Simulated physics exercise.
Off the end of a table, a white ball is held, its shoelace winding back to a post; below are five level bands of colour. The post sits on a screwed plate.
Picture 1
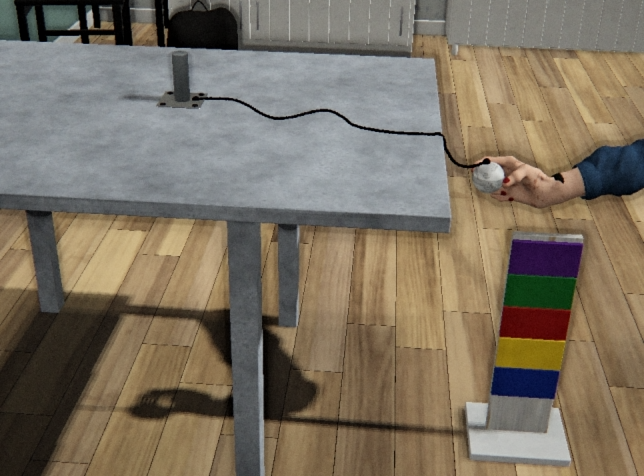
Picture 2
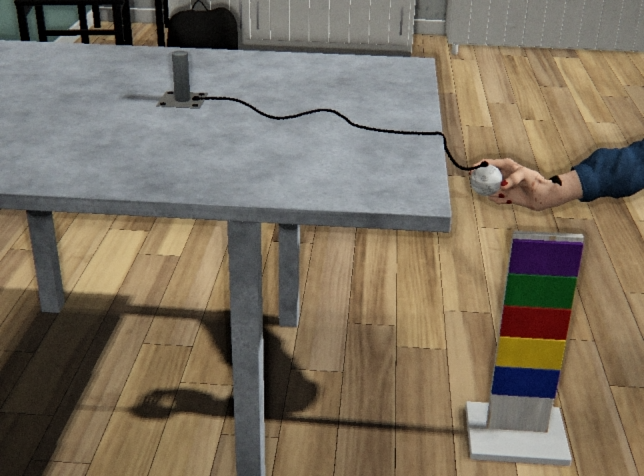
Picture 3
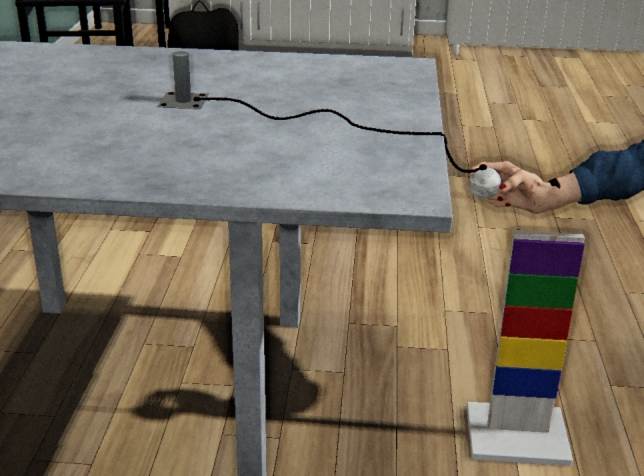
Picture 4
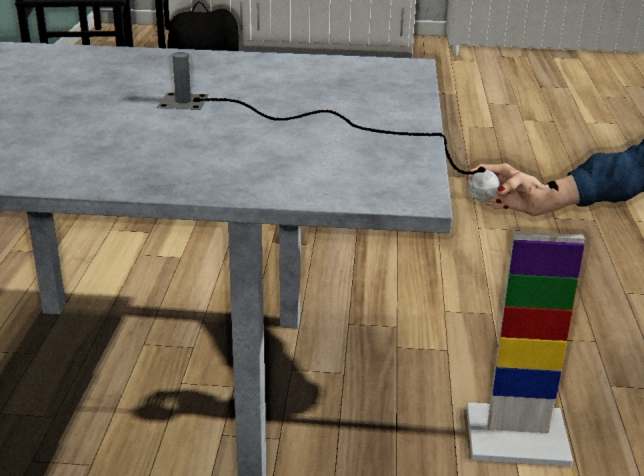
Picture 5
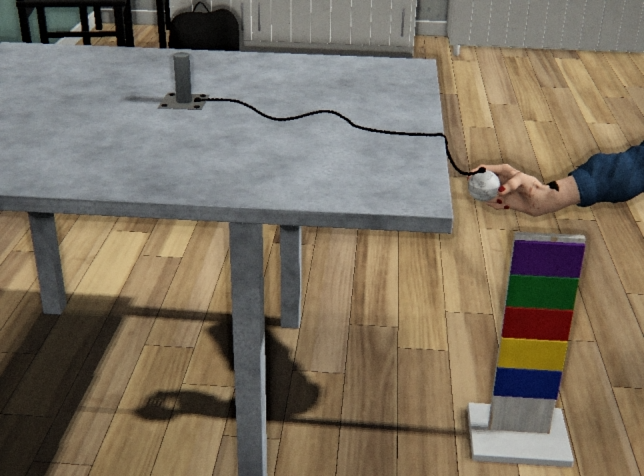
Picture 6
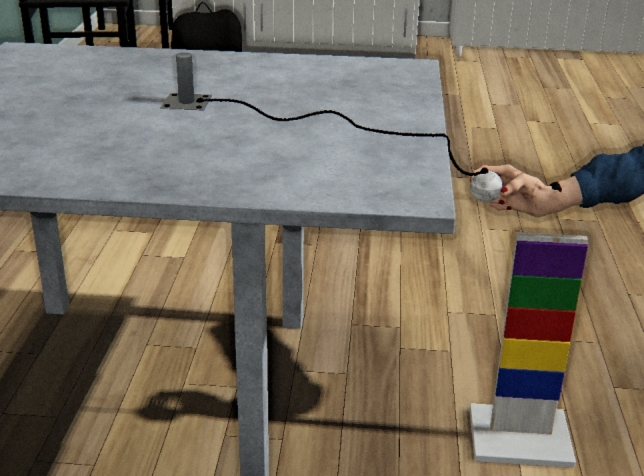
A hand barely moves as it holds a white ball tied by a cord beside a table.
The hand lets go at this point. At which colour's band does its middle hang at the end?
The purple band.
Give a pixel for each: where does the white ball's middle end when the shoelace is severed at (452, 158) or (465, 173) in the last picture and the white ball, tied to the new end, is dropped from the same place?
In order, roughly (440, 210) and (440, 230).
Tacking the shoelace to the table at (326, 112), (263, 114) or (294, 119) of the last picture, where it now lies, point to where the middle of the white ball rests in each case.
Estimated pixels in sequence: (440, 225), (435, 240) and (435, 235).
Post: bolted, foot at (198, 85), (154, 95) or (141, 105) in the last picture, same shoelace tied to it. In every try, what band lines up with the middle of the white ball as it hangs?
Try one - purple; try two - higher than all five; try three - higher than all five.
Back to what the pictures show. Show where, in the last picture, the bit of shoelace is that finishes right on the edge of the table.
That spot is roughly at (397, 134).
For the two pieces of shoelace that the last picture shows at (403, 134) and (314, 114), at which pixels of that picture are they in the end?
One ends up around (446, 137), the other around (339, 116).
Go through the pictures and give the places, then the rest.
In the first picture, white ball (488, 178); purple (545, 260); green (540, 293); red (535, 325); yellow (530, 355); blue (525, 384).
In the second picture, white ball (486, 180); shoelace through (229, 99) (267, 116) (327, 110) (368, 129) (439, 136).
In the third picture, white ball (485, 183).
In the fourth picture, white ball (483, 186); shoelace through (230, 100) (267, 117) (328, 111) (368, 130) (439, 137).
In the fifth picture, white ball (484, 186).
In the sixth picture, white ball (487, 186); shoelace through (233, 101) (271, 117) (331, 112) (372, 130) (443, 137).
Soon after, ball near (460, 241); level with purple.
Then, ball near (406, 236); level with purple.
Further on, ball near (431, 248); level with purple.
At rest, ball near (433, 248); level with purple. The shoelace holds its middle at purple.
